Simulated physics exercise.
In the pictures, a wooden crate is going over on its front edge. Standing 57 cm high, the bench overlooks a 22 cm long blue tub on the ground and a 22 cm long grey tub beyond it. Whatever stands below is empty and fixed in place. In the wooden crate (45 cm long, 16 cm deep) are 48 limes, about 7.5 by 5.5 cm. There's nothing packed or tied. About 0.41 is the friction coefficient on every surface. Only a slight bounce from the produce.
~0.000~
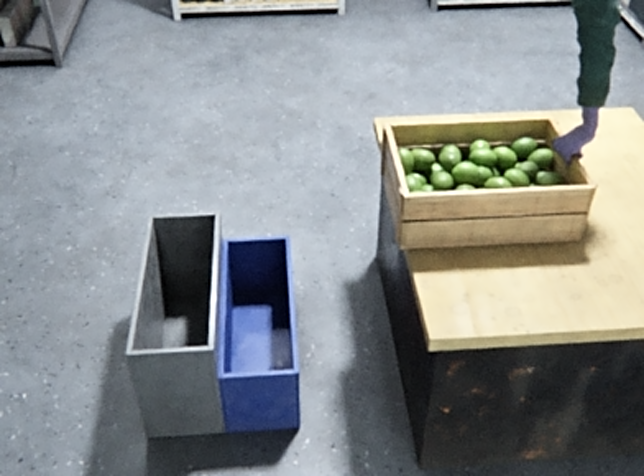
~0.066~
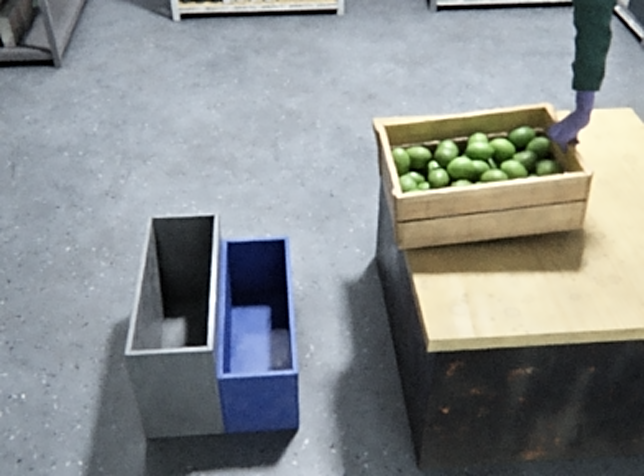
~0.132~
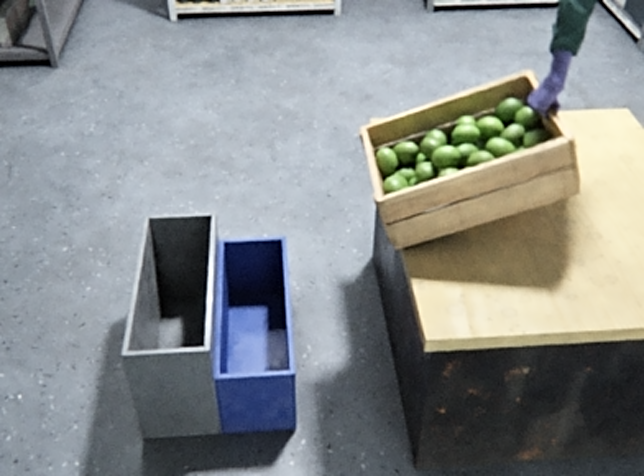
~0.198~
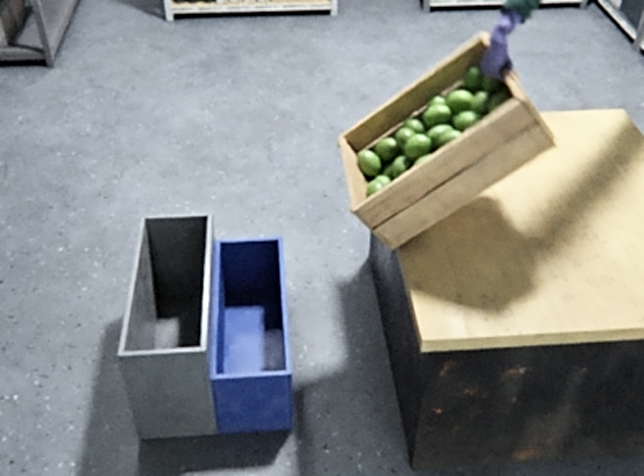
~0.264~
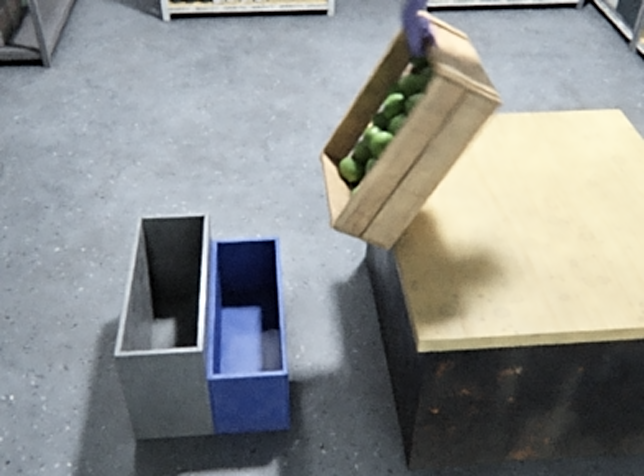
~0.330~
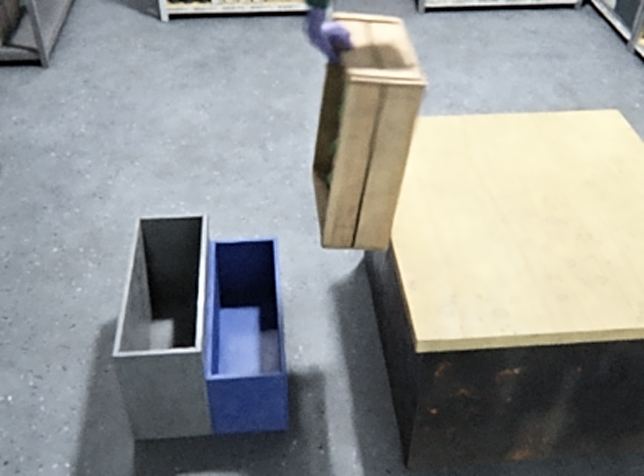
Gloved hand lifting one end of a wooden crate of green fruit on a bench, tilting it leftward until nearly upright.
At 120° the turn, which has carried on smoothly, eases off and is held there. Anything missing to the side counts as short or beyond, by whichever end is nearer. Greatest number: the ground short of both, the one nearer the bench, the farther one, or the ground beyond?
Answer: First.
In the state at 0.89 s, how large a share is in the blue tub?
40 % by then.
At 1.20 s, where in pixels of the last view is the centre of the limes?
(229, 352).
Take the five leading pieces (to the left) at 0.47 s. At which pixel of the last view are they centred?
They are centred near (232, 123).
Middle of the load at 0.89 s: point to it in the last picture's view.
Somewhere around pixel (230, 342) in the last view.
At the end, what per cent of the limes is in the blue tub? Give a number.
Share of items: Approx. 50 %.
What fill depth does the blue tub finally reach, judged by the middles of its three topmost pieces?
Some 9 centimetres up.
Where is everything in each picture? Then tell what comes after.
In the first picture (we follow the rim corner now nearest the camera), wooden crate at (410, 195); blue tub at (223, 376); tilt 0°; nothing out yet.
The second picture shows wooden crate at (402, 195); tilt 5°.
The third picture shows wooden crate at (382, 198); tilt 19°.
The fourth picture shows wooden crate at (357, 207); tilt 39°.
The fifth picture shows wooden crate at (334, 223); tilt 61°.
The sixth picture shows wooden crate at (322, 243); blue tub at (210, 377); tilt 84°; nothing out yet.
After 0.47 s, tilt 117°; 31 still in the wooden crate and 17 in the air.
After 0.64 s, tilt 120°; 3 still in the wooden crate, 6 in the blue tub, 5 in the grey tub and 34 in the air.
After 0.89 s, tilt 120°; 20 in the blue tub, 10 in the grey tub, 8 on the ground beyond the grey tub and 10 in the air.
When it is over (at 1.20 s), 24 in the blue tub, 10 in the grey tub, 2 on the ground short of the blue tub and 12 on the ground beyond the grey tub.
